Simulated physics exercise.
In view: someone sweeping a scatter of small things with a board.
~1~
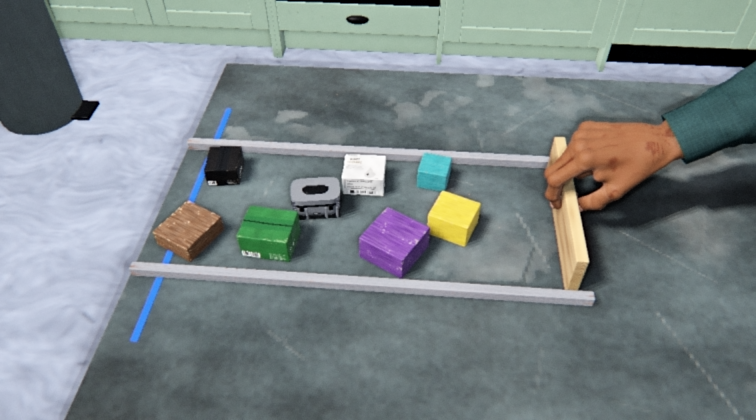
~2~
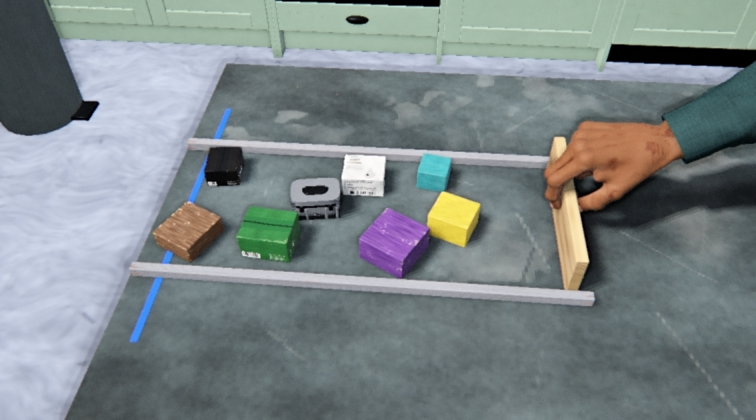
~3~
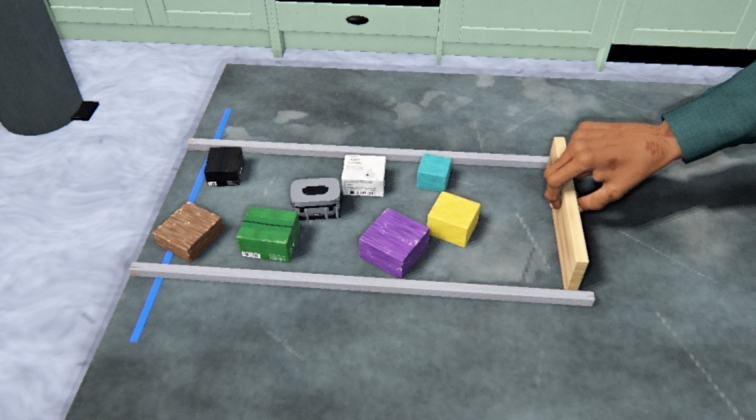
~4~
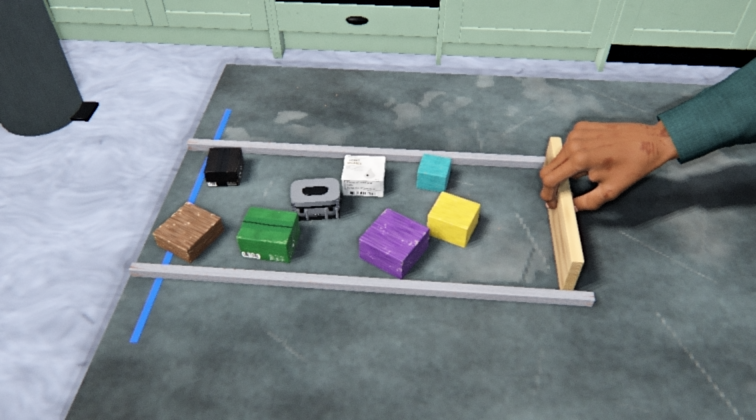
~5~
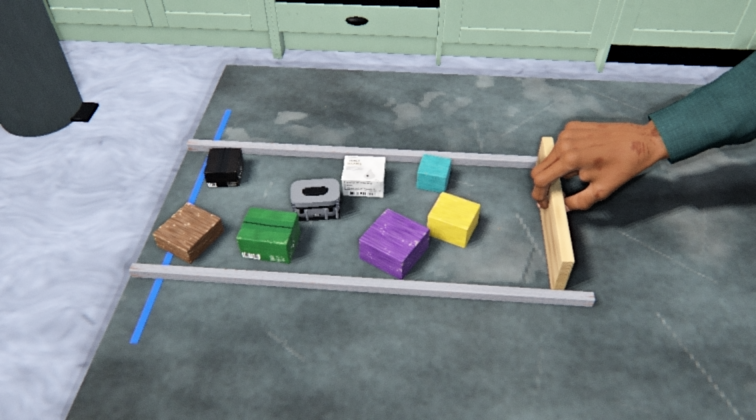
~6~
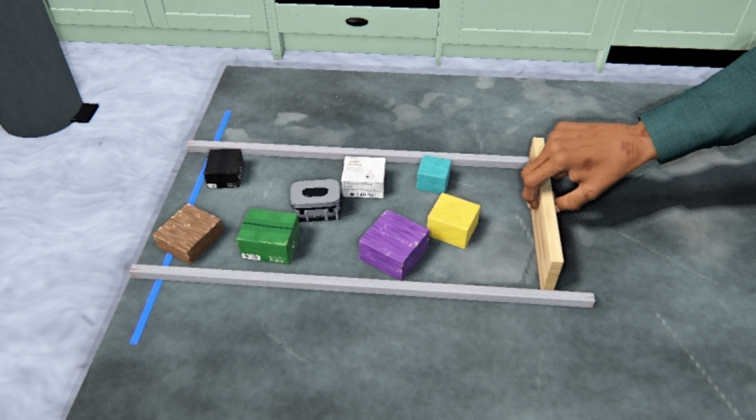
The clip opens on small coloured blocks and boxes scattered between two pale rails on a dark surface, with a blue tape line at left and a hand holding a wooden board at right. The board stays still at first, then the hand slides it slightly left, while the objects remain in place.
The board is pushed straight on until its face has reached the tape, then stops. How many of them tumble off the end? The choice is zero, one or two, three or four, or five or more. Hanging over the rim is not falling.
The number that fall off is five or more.
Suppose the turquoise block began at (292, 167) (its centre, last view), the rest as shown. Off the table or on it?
The turquoise block comes down.
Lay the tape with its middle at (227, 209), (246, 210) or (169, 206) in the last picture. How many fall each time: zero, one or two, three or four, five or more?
One after another: Either three or four; 1 or 2; five or over.
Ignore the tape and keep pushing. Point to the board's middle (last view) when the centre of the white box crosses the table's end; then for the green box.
Near (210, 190) and (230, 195).
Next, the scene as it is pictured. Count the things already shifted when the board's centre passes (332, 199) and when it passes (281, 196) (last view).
The counts are 6 and 8.
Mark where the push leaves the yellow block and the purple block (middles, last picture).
The yellow block stops around (164, 206); the purple block around (144, 241).
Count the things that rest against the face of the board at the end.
The number is 3.
A little later, none off yet; brown block at rest near (189, 233); black box at rest near (224, 168); green box at rest near (270, 236).
Next, none off yet; brown block at rest near (189, 233); black box at rest near (224, 168); green box shifted a little near (248, 235).
Later still, one off so far; brown block on its side near (129, 283); black box shifted about its own width near (169, 165); green box shifted well along near (157, 225).
When it is over, the number that fall off is five or more; down, white box, grey case, green box, black box and brown block.
